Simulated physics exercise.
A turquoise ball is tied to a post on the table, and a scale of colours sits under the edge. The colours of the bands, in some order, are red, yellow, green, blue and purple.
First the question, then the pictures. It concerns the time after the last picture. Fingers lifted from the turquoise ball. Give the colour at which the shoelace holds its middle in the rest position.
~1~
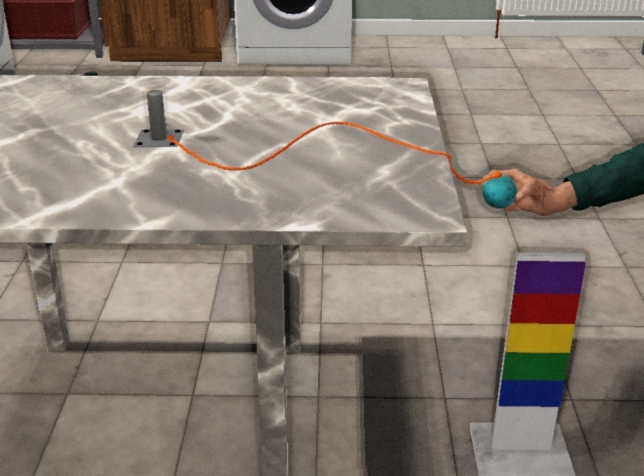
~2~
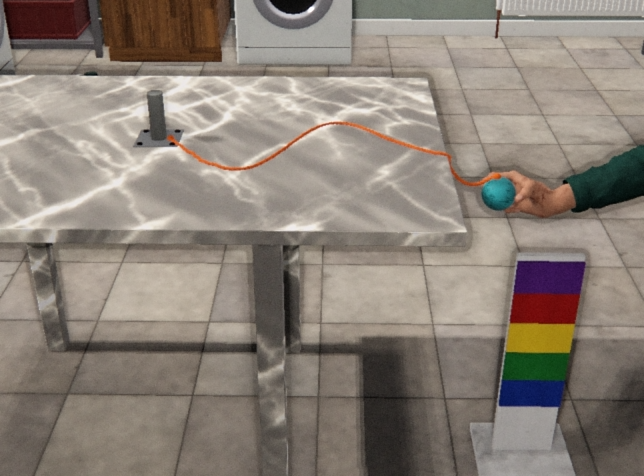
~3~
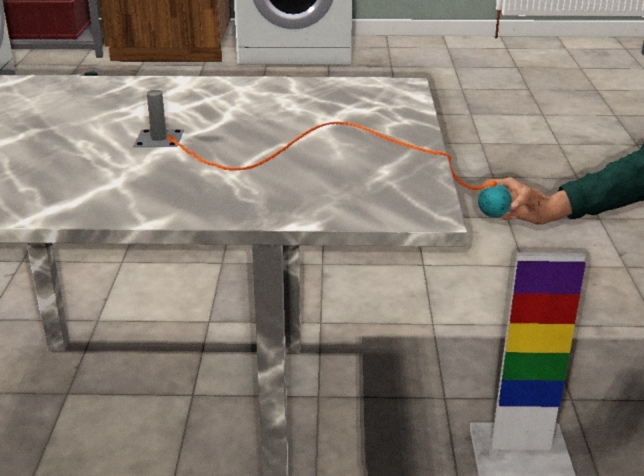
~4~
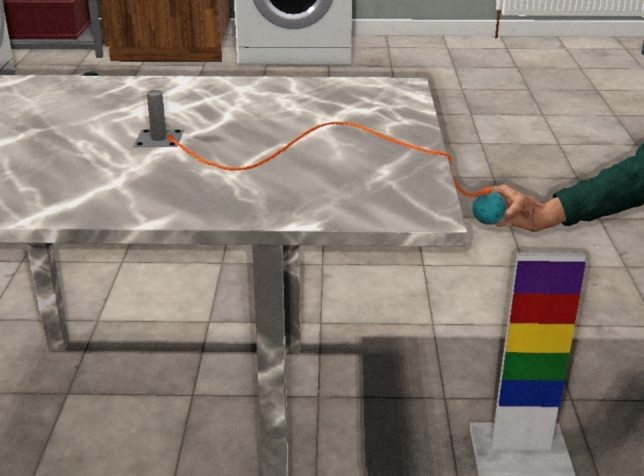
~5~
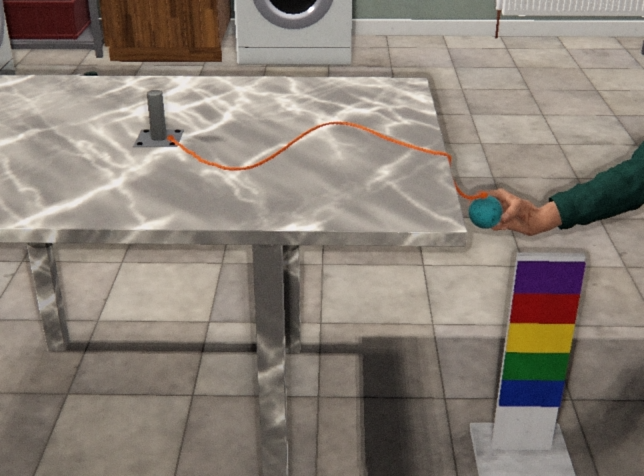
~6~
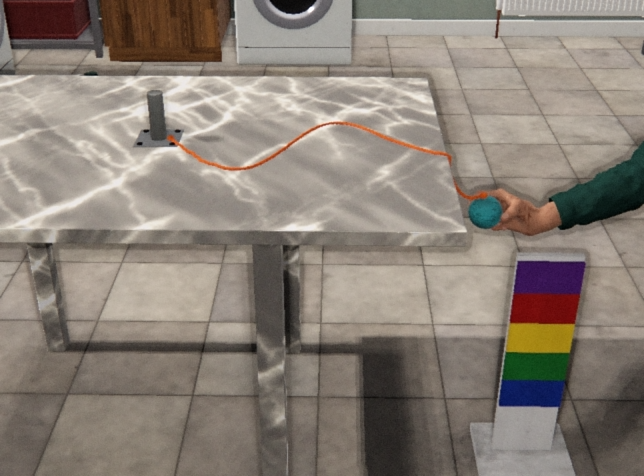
The shoelace holds it at yellow.
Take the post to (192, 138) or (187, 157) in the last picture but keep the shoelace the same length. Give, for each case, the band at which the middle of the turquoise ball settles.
Green; green.
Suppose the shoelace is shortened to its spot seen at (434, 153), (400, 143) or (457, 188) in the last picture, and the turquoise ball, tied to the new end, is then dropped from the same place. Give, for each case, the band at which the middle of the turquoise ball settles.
First try: Purple; second try: None, it hangs higher; third try: Red.
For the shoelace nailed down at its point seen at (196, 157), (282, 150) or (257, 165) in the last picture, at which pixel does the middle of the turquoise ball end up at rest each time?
For the three tries you'd see (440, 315), (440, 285) and (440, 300).
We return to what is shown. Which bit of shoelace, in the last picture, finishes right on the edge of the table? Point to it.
Spot: Approx. (354, 125).
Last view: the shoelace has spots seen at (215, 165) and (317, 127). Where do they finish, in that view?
At (253, 143), then (407, 153).
Soon after, ball near (447, 313); level with red.
Then, ball near (432, 327); level with yellow.
At rest, ball near (436, 332); level with yellow. Its middle rests at the yellow band.
